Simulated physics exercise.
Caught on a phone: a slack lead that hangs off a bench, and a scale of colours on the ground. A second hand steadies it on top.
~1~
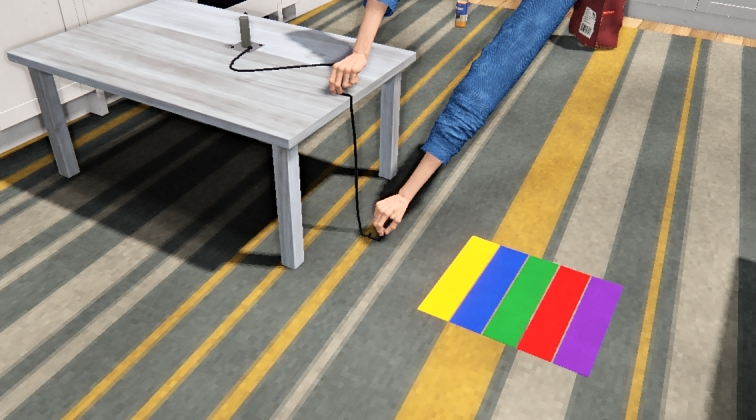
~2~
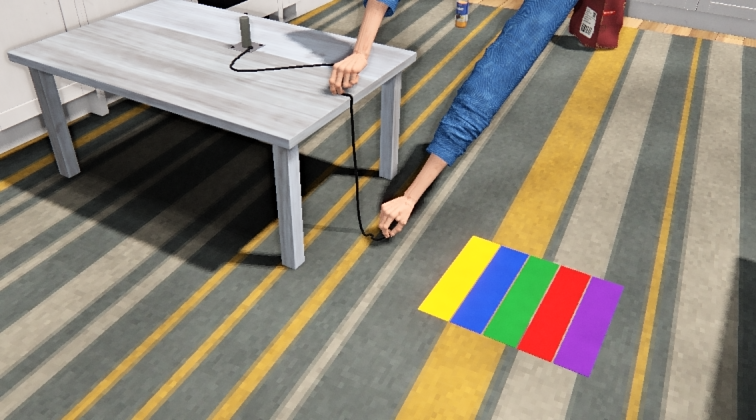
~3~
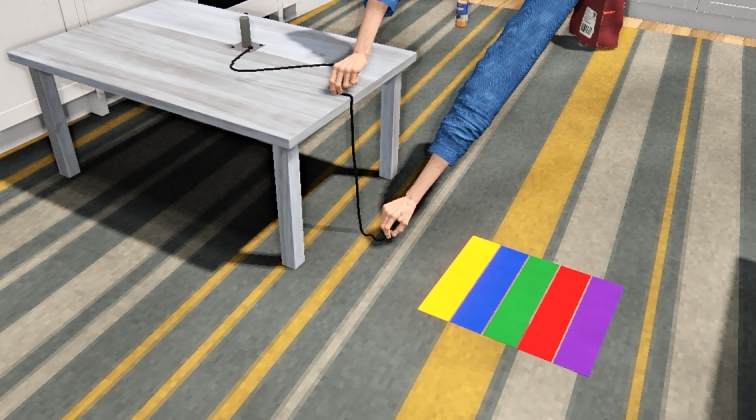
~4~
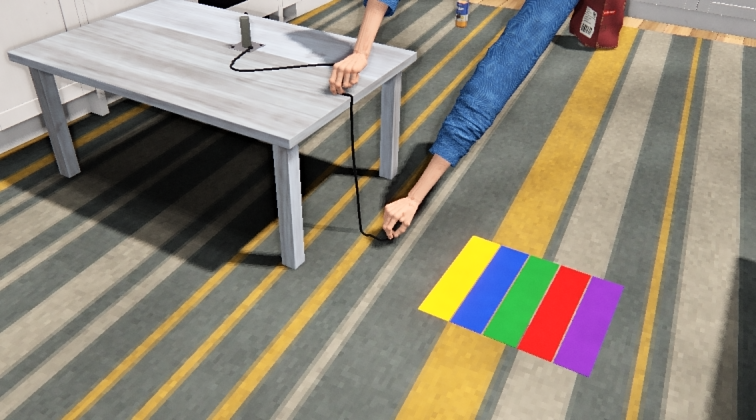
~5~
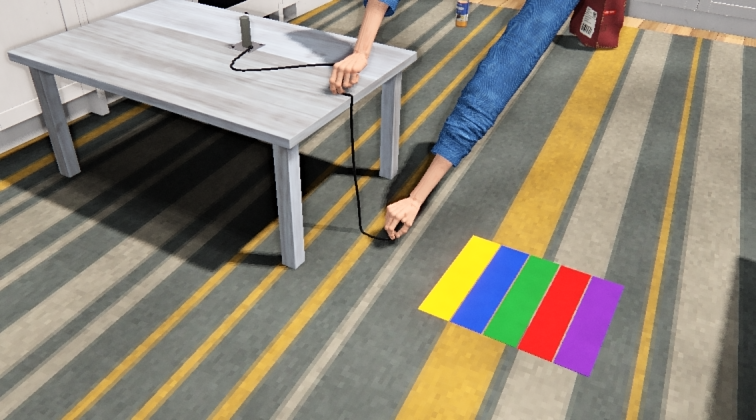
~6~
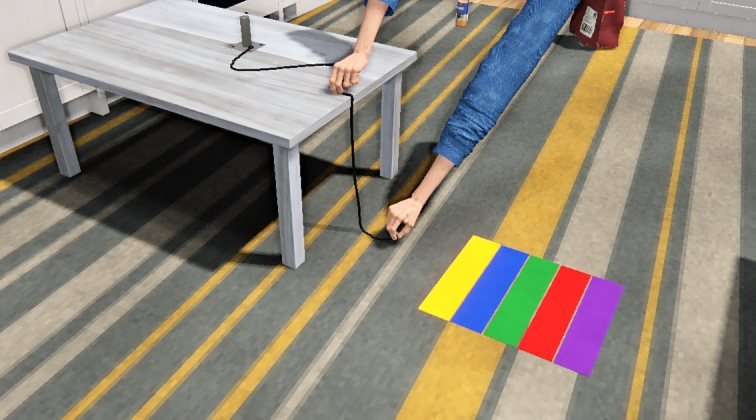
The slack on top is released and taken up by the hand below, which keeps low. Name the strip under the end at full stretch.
The end stops over the purple strip.
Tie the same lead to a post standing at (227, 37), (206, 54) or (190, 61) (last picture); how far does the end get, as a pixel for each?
About (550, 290), (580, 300) and (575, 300).
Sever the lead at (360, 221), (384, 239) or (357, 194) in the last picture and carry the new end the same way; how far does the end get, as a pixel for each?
The places are (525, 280), (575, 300) and (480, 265).
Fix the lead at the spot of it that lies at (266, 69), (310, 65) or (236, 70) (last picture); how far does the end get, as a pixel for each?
The places are (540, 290), (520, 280) and (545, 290).
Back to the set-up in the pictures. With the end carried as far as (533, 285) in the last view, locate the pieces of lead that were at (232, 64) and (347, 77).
The first at (264, 64), the second at (370, 130).
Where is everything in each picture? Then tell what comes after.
The first frame shows end (384, 233); yellow (443, 300); blue (475, 312); green (507, 325); red (542, 338); purple (578, 352).
The second frame shows end (389, 235); lead through (236, 59) (273, 69) (340, 66) (339, 93) (354, 152) (359, 215).
The third frame shows end (391, 235).
The fourth frame shows end (393, 236); lead through (236, 59) (273, 69) (340, 66) (340, 93) (353, 152) (359, 215).
The fifth frame shows end (395, 236).
The sixth frame shows end (397, 237); lead through (236, 59) (273, 69) (340, 65) (340, 93) (353, 152) (360, 215).
Early on, end near (533, 285); over green.
Midway, end near (574, 300); over red.
At the end of the slack, end near (600, 309); over purple. It gets as far as the purple strip.
